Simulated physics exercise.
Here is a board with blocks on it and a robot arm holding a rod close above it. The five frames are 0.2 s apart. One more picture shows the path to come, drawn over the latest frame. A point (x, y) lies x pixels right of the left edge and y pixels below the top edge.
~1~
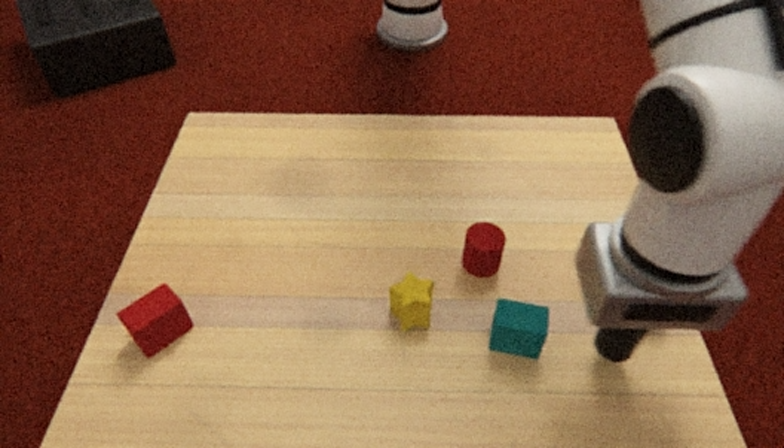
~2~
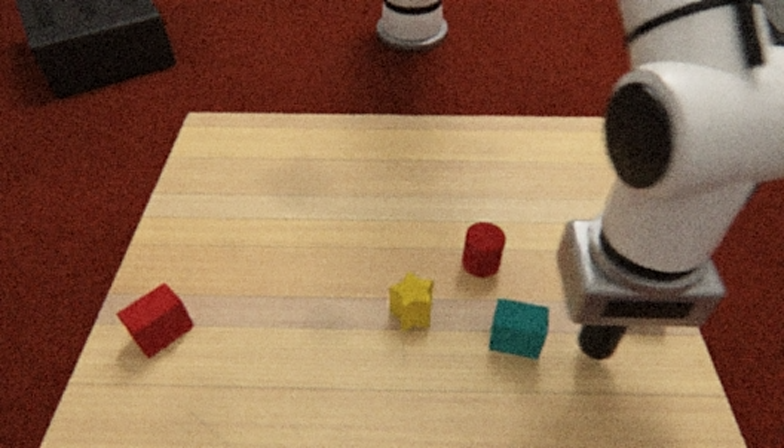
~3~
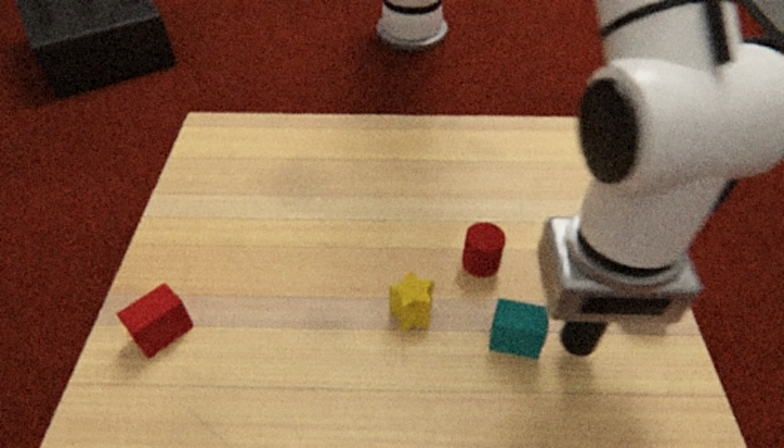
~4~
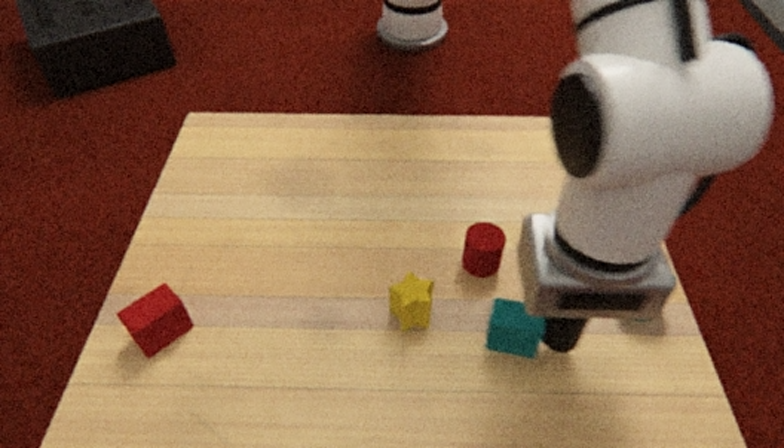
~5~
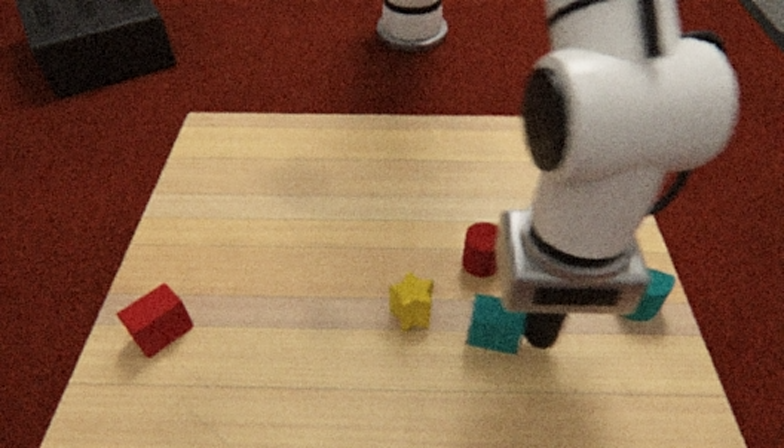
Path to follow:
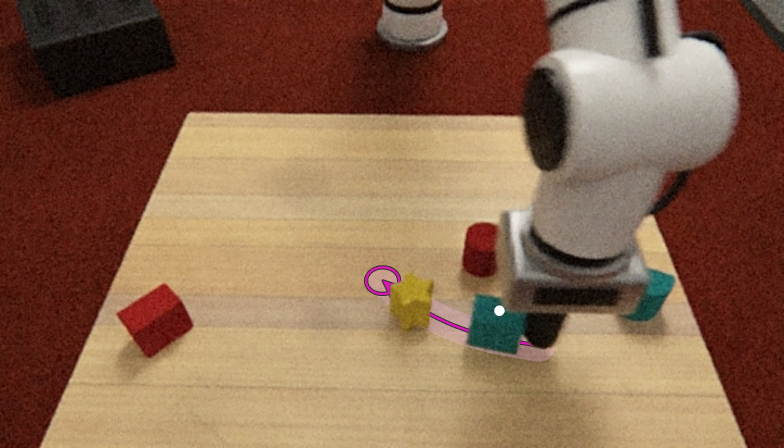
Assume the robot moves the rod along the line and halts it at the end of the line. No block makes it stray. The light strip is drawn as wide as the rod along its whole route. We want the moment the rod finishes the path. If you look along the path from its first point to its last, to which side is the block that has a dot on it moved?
Measured against the direction from start to end, the block that has a dot on it shifts toward the left-hand side.
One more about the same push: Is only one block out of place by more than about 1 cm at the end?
That would be a no.
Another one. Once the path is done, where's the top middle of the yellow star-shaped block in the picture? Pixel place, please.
Expect it around (298, 268).
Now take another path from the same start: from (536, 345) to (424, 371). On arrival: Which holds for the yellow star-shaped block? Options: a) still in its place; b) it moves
It's b.
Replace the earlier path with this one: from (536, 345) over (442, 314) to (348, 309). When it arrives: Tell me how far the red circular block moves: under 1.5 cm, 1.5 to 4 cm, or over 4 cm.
Shift of under 1.5 cm.
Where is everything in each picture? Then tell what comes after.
Rod tip (613, 346); block tops, yellow star-shaped block (413, 288); red circular block (486, 236); turquoise rectangular block (523, 315), in the first picture.
Rod (596, 344); blocks unchanged, in the second picture.
Rod (578, 341); blocks unchanged, in the third picture.
Rod (560, 337); turquoise rectangular block (519, 315), in the fourth picture.
Rod (540, 333); yellow star-shaped block (413, 288); red circular block (486, 236); turquoise rectangular block (499, 311), in the fifth picture.
Path on the board, from (536, 345) through (477, 333) and (424, 311) to (383, 280); the dot is on the turquoise rectangular block.
On the path given first. One third of the way, rod (479, 321); yellow star-shaped block (397, 284); turquoise rectangular block (438, 300).
Two thirds of the way, rod (425, 298); yellow star-shaped block (342, 271); turquoise rectangular block (383, 281), turned 10° anticlockwise.
At the end, rod (382, 268); yellow star-shaped block (298, 268), turned 25° anticlockwise; red circular block in place; turquoise rectangular block (340, 262), turned 40° anticlockwise.
